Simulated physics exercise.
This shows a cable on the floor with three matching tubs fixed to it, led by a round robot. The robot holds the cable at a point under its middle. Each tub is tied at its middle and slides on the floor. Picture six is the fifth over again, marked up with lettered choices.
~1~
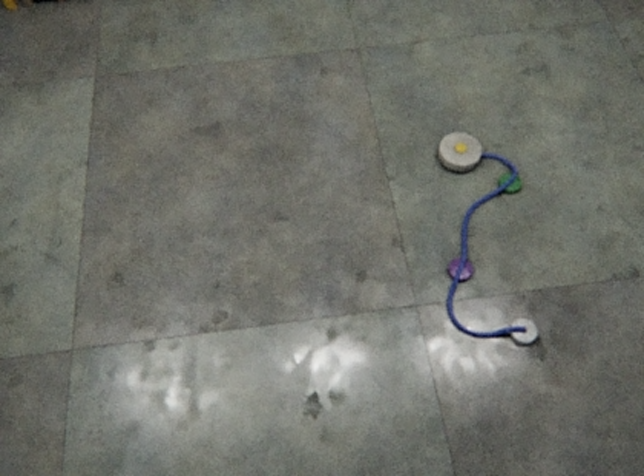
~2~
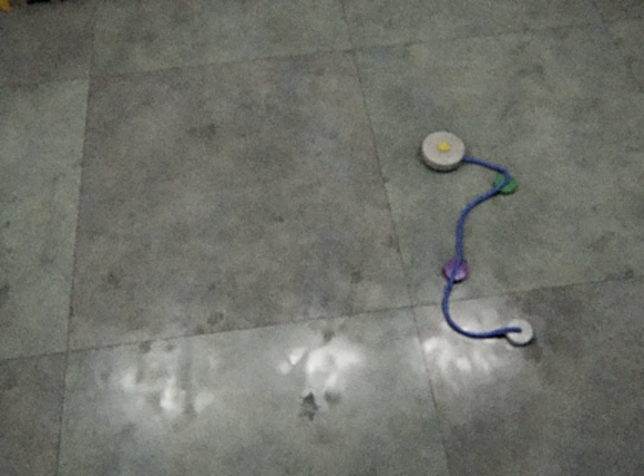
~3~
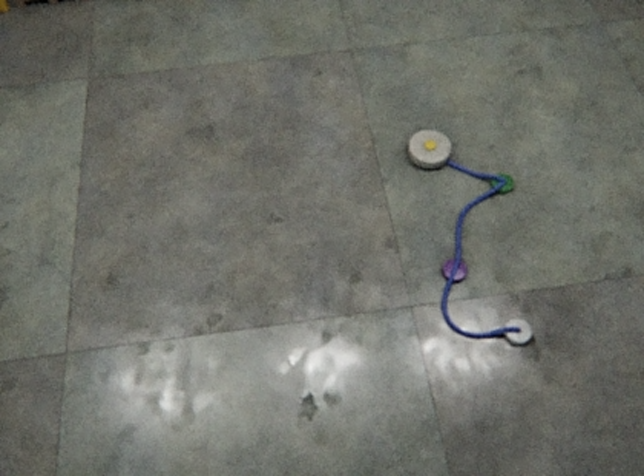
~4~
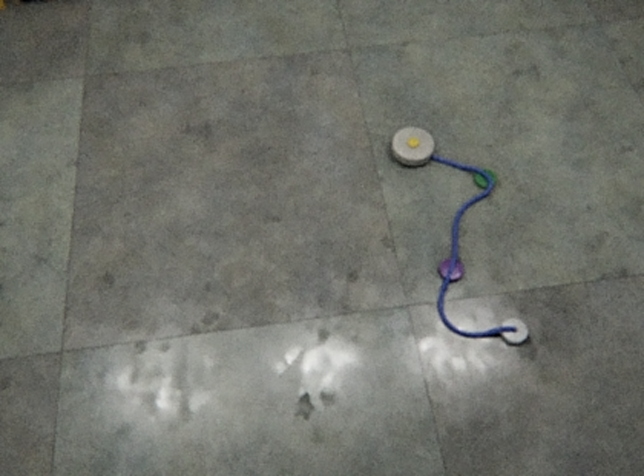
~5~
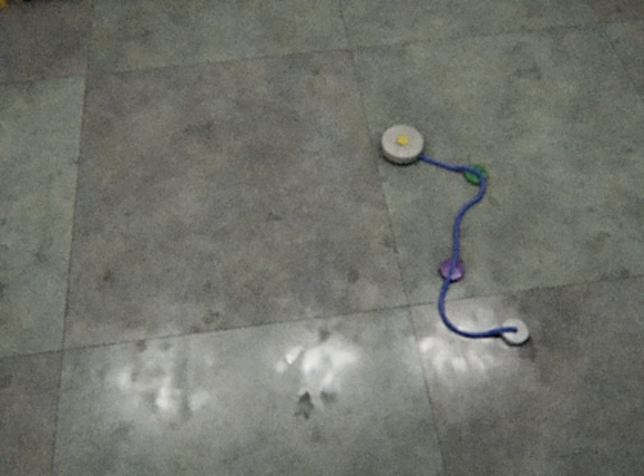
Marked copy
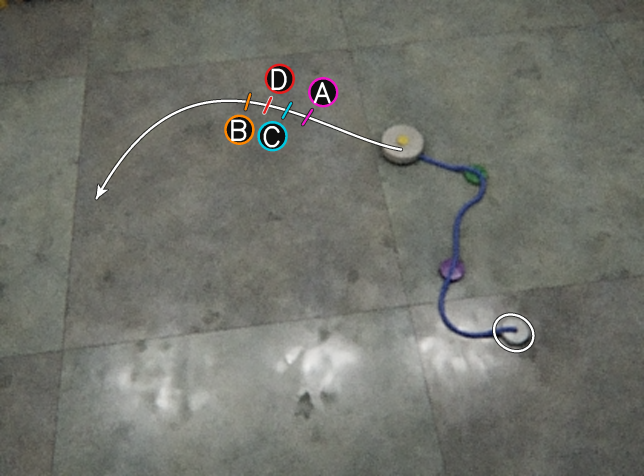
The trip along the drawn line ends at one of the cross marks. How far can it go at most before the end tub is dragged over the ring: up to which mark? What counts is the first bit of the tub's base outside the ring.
A is the last safe stop.
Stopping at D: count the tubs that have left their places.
Three.
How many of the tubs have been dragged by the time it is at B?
By then, three.
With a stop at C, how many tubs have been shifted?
By then, three.
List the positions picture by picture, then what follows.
White tub (524, 331); purple tub (461, 269); green tub (510, 183), in the first picture.
Robot (443, 152); purple tub (456, 270), in the second picture.
Robot (429, 150); green tub (503, 183); purple tub (455, 270), in the third picture.
Robot (413, 147); green tub (486, 178); purple tub (451, 270), in the fourth picture.
Robot (402, 145); green tub (476, 174); purple tub (452, 270); white tub (515, 331), in the fifth picture.
On the marked copy, A at (307, 117); B at (248, 102); C at (287, 110); D at (268, 105); the ring at (514, 333); the route from (401, 150) via (232, 101) to (97, 198).
Following A. Soon after the start, robot (367, 135); white tub (515, 331); purple tub (452, 270); green tub (438, 165).
Later, robot (335, 123); white tub (515, 331); purple tub (450, 265); green tub (393, 167).
In the end, robot (307, 112); white tub (515, 331); purple tub (433, 244); green tub (361, 158); the ringed tub at the far end is still in its ring.
As for the rest, B drags the last tub to (474, 287); C drags the last tub to (505, 319); D drags the last tub to (489, 303).
